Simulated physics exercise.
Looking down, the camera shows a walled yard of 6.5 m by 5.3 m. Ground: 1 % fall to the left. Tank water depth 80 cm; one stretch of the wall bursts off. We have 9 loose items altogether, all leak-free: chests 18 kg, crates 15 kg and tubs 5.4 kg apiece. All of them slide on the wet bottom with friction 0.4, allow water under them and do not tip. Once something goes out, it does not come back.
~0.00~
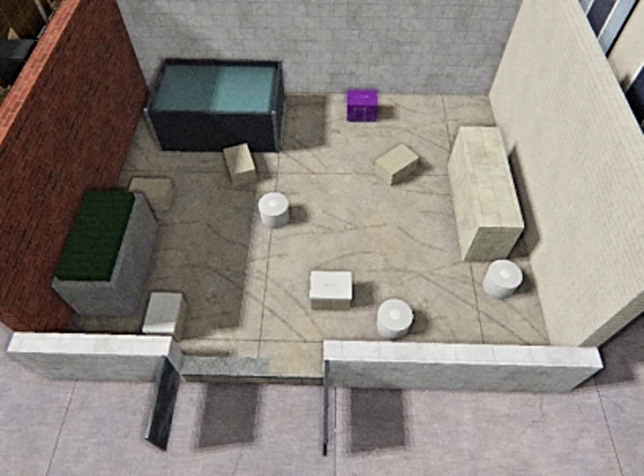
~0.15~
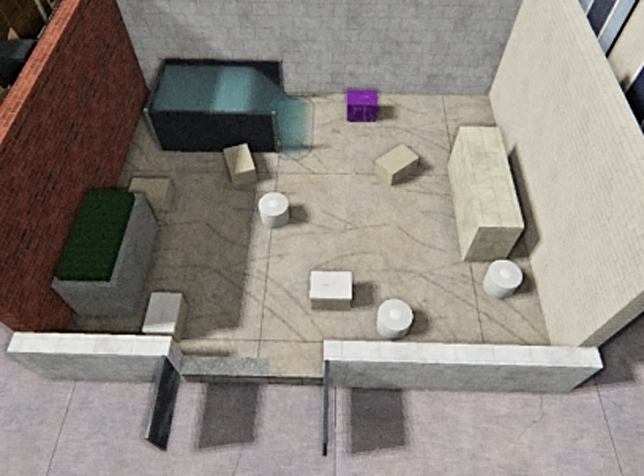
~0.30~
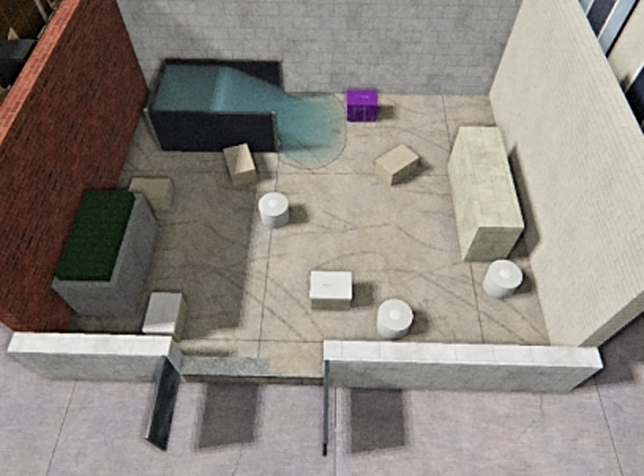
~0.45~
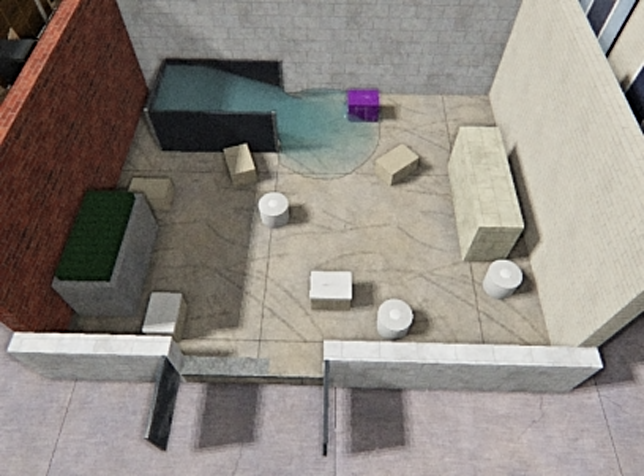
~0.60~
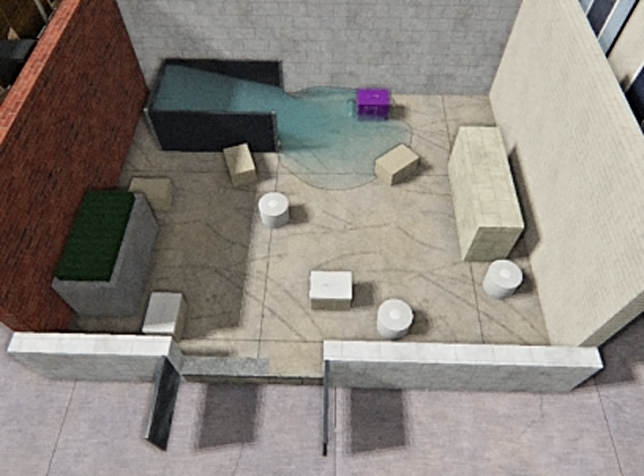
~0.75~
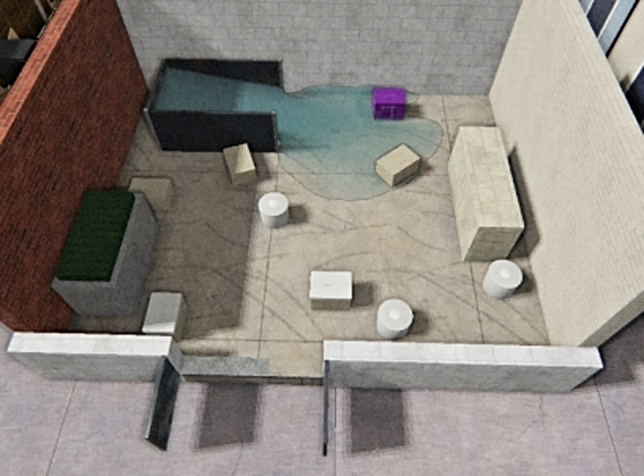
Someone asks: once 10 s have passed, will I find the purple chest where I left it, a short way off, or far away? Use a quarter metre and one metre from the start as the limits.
You will find it far away.
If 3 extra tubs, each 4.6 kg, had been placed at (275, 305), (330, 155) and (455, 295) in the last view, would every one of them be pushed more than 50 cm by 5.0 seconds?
The first one ends up inside that, the second beyond that, the third beyond that.
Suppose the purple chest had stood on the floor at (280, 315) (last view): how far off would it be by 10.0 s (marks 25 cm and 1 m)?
What happens is that it covers a big distance.
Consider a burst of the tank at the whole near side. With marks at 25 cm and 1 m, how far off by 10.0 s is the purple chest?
My answer is that the purple chest remains put.
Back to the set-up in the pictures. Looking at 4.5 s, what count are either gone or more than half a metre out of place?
Count: 4.
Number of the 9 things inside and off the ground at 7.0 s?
Just then, the number is 5.
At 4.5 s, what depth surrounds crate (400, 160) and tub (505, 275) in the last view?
Depth approx. 14 cm / 15 cm.
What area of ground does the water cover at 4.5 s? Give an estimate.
About 23 m2 is covered.
After 2.0 s the purple chest is near (487, 83), 2.2 m from its start, afloat; 0 of 9 are out; 2 afloat.
After 4.5 s the purple chest is near (481, 113), 2.1 m from its start, afloat; 0 of 9 are out; 3 afloat.
After 7.0 s the purple chest is near (474, 136), 2.1 m from its start, aground; 0 of 9 are out; 5 afloat.
After 10.0 s the purple chest is near (474, 136), 2.1 m from its start, aground; 0 of 9 are out; 7 afloat.
